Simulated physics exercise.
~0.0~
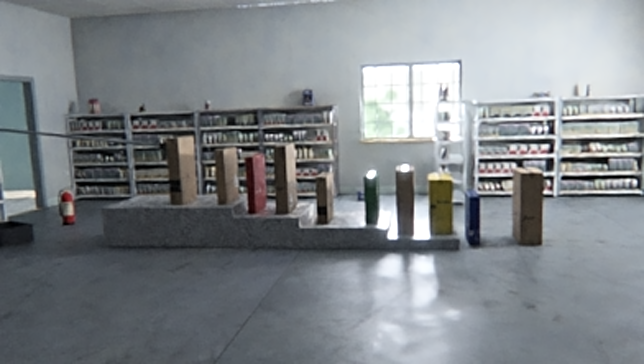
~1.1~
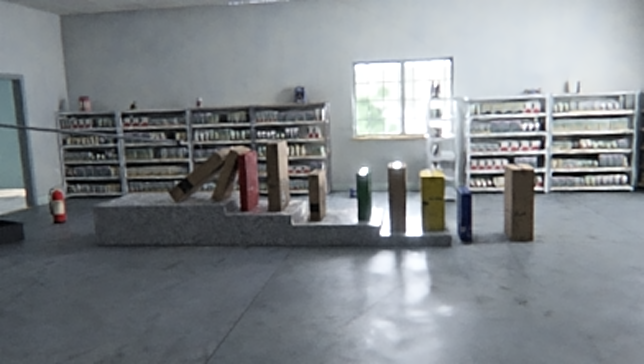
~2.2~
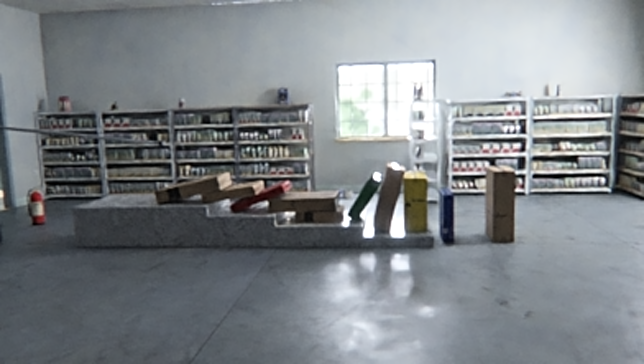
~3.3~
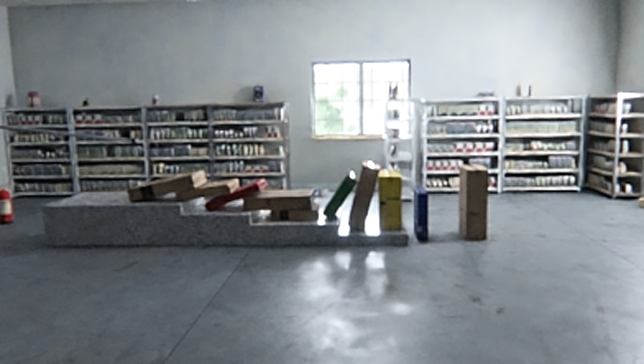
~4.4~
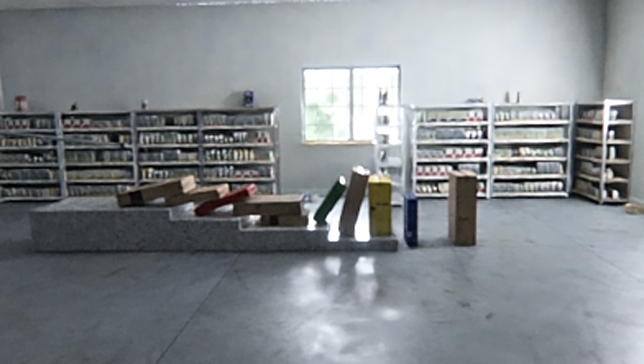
To begin with, a row of upright cartons stands along low grey steps and the floor beyond in a room lined with shelves, while a thin pole reaches in from the left toward the first brown one. The first carton tips right into the next, which leans against the red one. The fall runs down the steps, laying the red carton and the brown ones around it over. The green carton then tilts against a tall brown one, which leans slightly toward the yellow. The view drifts right as everything settles, with the yellow, blue and last brown cartons still upright.
